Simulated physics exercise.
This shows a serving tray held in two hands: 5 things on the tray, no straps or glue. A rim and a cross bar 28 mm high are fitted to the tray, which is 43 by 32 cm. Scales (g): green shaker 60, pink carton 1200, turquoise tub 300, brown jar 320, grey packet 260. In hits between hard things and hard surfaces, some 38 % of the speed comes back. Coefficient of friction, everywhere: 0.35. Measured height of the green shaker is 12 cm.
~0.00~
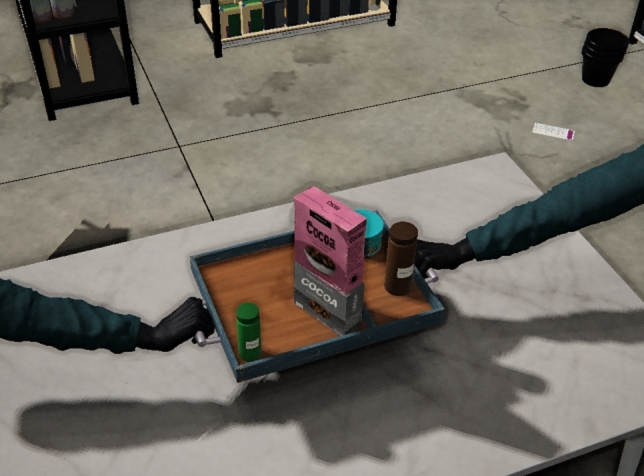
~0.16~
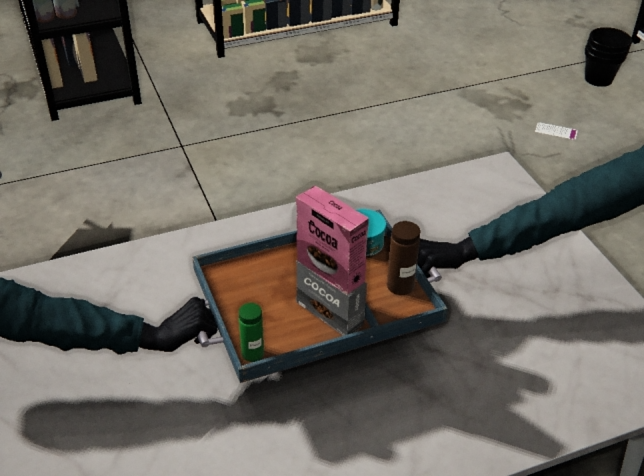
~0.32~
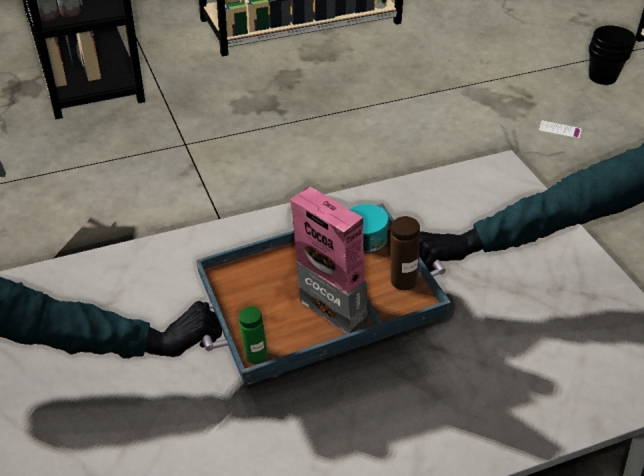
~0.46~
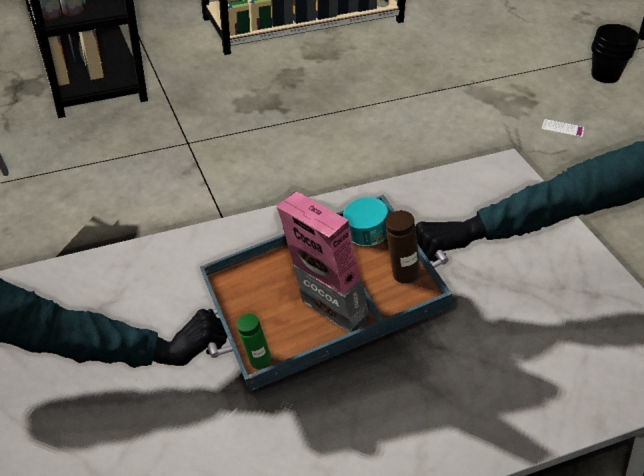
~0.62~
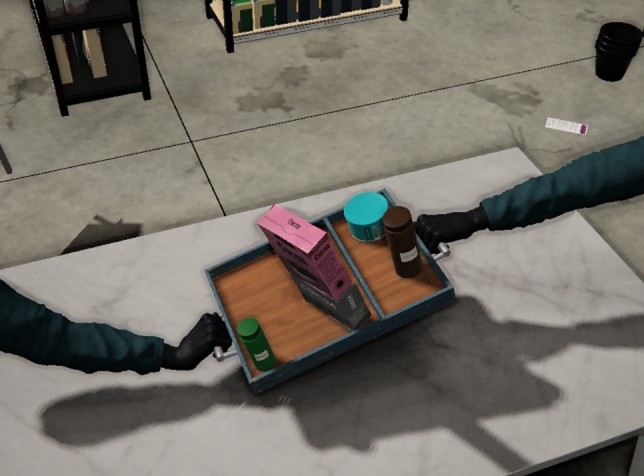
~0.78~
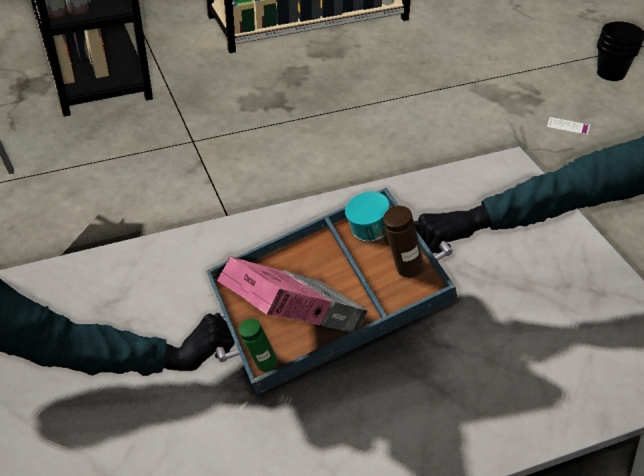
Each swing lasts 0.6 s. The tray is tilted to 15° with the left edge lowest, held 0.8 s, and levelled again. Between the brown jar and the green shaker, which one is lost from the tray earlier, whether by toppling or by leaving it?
The second of the two.
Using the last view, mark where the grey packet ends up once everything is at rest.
It comes to rest somewhere around (281, 310).
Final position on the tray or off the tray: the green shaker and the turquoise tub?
Once it settles, the green shaker has gone out of bounds; as for the turquoise tub, it keeps within bounds.
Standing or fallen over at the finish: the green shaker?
Here's what happens: The green shaker comes down.
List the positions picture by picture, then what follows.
Tray level; brown jar (401, 259); green shaker (249, 333), in the first picture.
Tray level; grey packet (331, 293); pink carton (331, 240), in the second picture.
Tilt 4°, left edge down; turquoise tub (366, 228); grey packet (332, 292), in the third picture.
Tilt 10°, left edge down; pink carton (319, 244); turquoise tub (367, 222), in the fourth picture.
Tilt 14°, left edge down; pink carton (305, 253) 7° off its base; grey packet (330, 293) 7° off its base, in the fifth picture.
Tilt 15°, left edge down; brown jar (404, 242); green shaker (258, 345), in the sixth picture.
After 1.08 s, tilt 15°, left edge down; green shaker and pink carton now off the tray; grey packet on its side.
After 1.78 s, tilt 8°, left edge down; grey packet on its side.
In the end (2.6 s), off the tray, green shaker and pink carton; toppled on the tray, grey packet; the other 2 under 5 cm from the start. At the end, from the last picture's camera, brown jar near (414, 254), green shaker near (122, 382). Brown jar was never lost; green shaker went at 0.86 s.
